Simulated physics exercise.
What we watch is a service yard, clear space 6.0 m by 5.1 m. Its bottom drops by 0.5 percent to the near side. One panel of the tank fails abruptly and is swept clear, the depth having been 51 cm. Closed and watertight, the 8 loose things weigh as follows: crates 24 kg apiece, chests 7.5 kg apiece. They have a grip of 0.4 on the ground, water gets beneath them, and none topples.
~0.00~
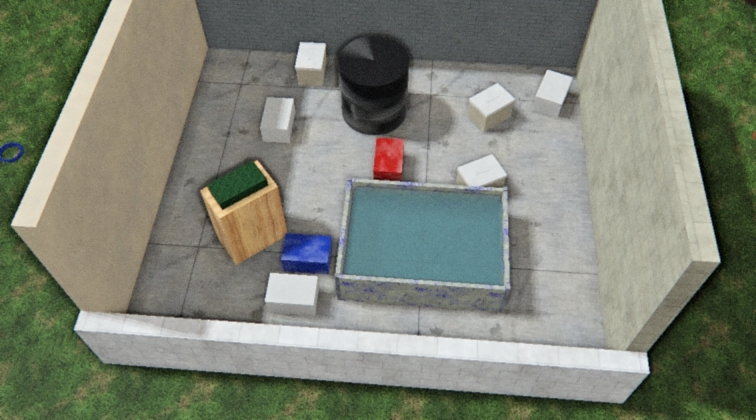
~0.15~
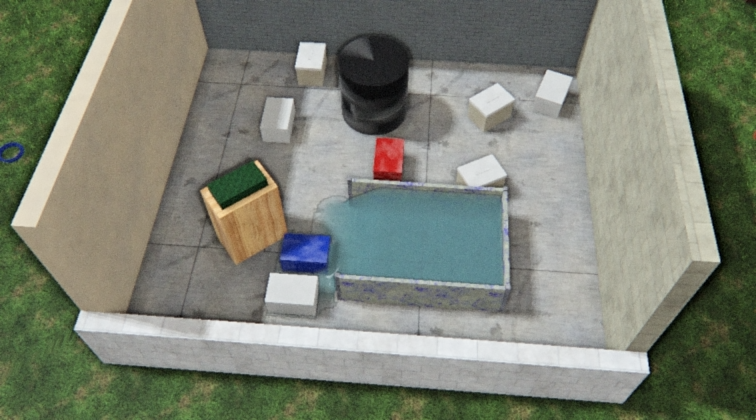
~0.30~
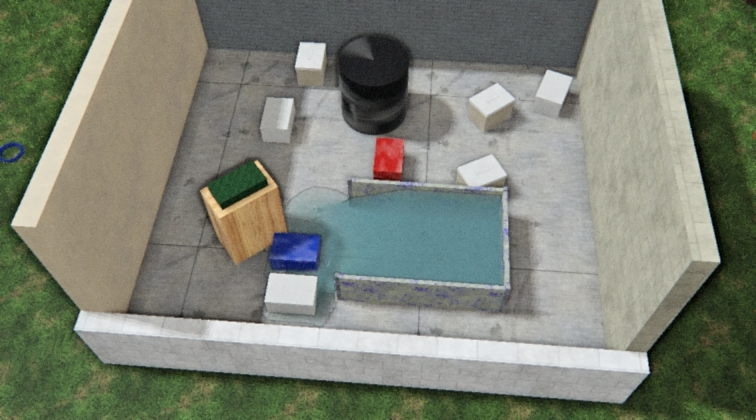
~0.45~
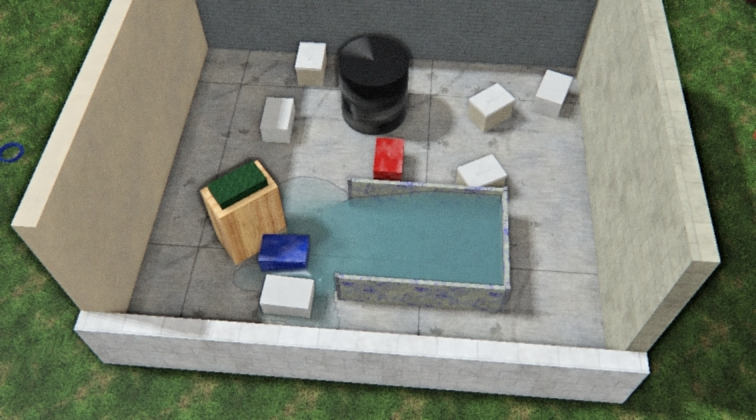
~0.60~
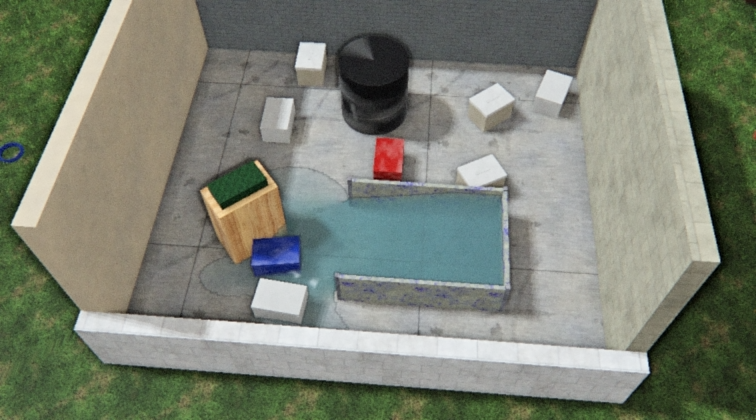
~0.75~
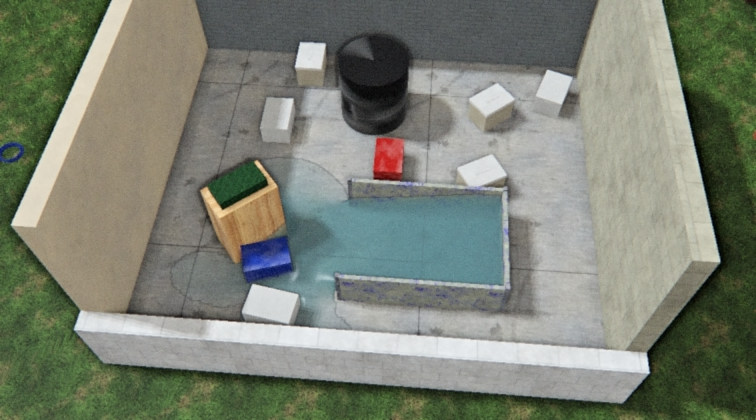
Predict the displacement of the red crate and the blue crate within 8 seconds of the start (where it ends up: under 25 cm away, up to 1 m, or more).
Red crate: More or less unmoved. Blue crate: Far displaced.
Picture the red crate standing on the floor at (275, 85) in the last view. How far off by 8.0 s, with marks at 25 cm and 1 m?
Put there, it wanders off a long way.
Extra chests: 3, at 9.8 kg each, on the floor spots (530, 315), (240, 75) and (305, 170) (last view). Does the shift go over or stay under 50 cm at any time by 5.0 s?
In order: Below it, above it, above it.
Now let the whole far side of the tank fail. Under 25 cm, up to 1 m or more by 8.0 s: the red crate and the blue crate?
Red crate: Displaced far; blue crate: Essentially stationary.
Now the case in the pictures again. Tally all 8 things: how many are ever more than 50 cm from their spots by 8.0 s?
I make that 5.
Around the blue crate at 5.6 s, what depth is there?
Close to 8 centimetres.
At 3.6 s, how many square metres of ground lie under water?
About 17 m2.
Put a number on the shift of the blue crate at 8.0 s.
Around 250 cm from the start.
After 1.6 s the red crate is near (389, 155), 0.0 m from its start, aground; the blue crate is near (180, 293), 1.7 m from its start, aground; 0 afloat.
After 3.6 s the red crate is near (389, 155), 0.0 m from its start, aground; the blue crate is near (208, 186), 1.7 m from its start, aground; 2 afloat.
After 5.6 s the red crate is near (389, 155), 0.0 m from its start, aground; the blue crate is near (285, 96), 2.7 m from its start, aground; 2 afloat.
After 8.0 s the red crate is near (389, 155), 0.0 m from its start, aground; the blue crate is near (304, 100), 2.6 m from its start, aground; 2 afloat.
